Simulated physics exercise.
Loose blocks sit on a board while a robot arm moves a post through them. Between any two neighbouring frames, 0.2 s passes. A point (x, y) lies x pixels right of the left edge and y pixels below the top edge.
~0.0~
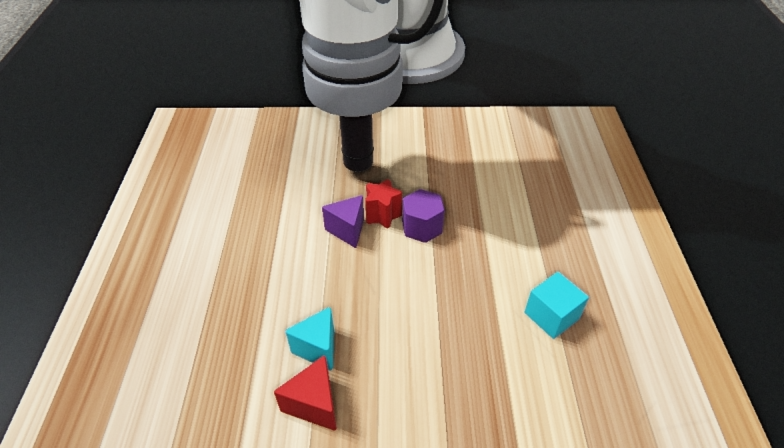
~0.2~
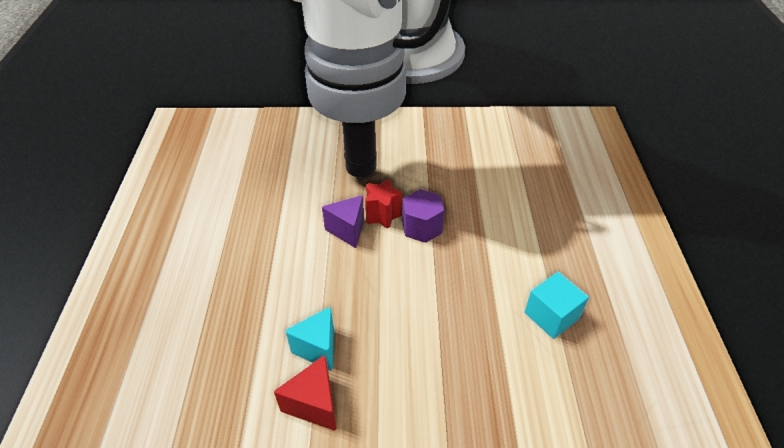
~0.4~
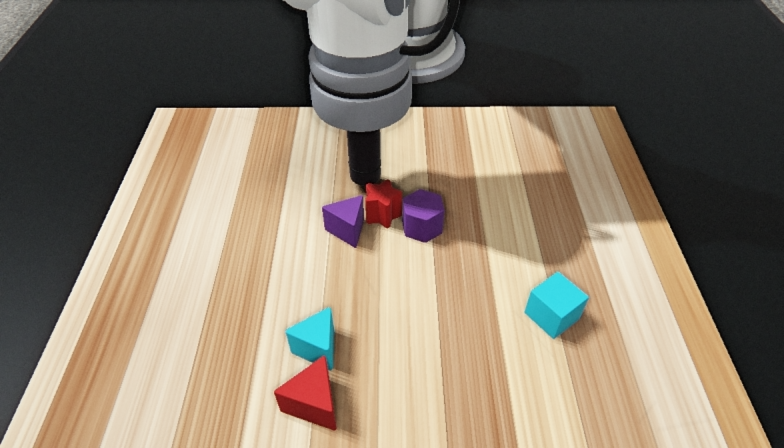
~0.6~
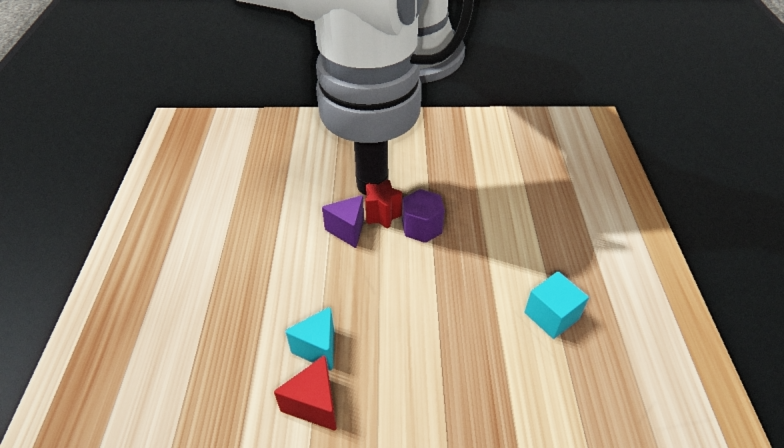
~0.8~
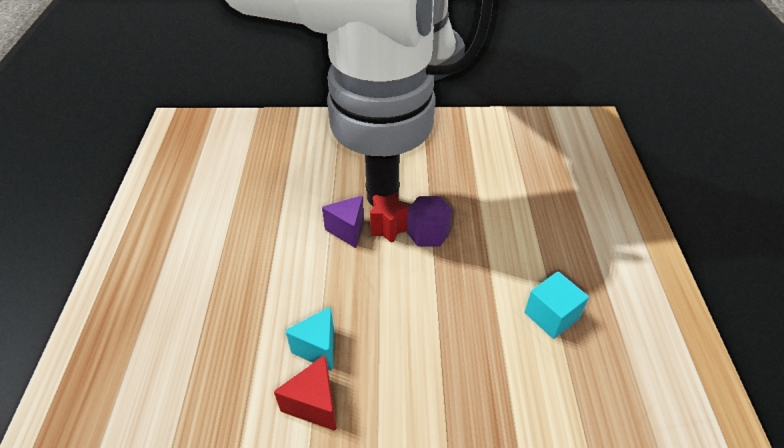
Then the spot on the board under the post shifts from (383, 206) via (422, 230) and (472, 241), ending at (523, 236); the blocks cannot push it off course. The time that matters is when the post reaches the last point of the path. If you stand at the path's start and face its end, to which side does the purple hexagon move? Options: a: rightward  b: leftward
a
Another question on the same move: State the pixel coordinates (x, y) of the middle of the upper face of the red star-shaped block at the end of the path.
The centre of its top face lies at (398, 223).
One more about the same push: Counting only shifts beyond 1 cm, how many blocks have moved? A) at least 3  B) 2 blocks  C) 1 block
My answer is option B.
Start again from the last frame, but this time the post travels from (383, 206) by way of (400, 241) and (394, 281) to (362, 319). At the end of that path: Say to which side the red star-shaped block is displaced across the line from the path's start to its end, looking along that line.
It moves off to the left.
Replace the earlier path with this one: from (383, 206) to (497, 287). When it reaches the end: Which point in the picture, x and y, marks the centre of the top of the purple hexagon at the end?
I'd place it at (539, 255), taking the centre of its top.
On the path given first. One third of the way, post at (424, 222); red star-shaped block at (398, 223), turned 55° clockwise; purple hexagon at (458, 225), turned 20° anticlockwise.
Two thirds of the way, post at (474, 233); red star-shaped block at (398, 223), turned 55° clockwise; purple hexagon at (495, 245), turned 35° clockwise.
At the end, post at (525, 228); purple triangular block in place; red star-shaped block at (398, 223), turned 55° clockwise; purple hexagon at (502, 247), turned 50° clockwise.
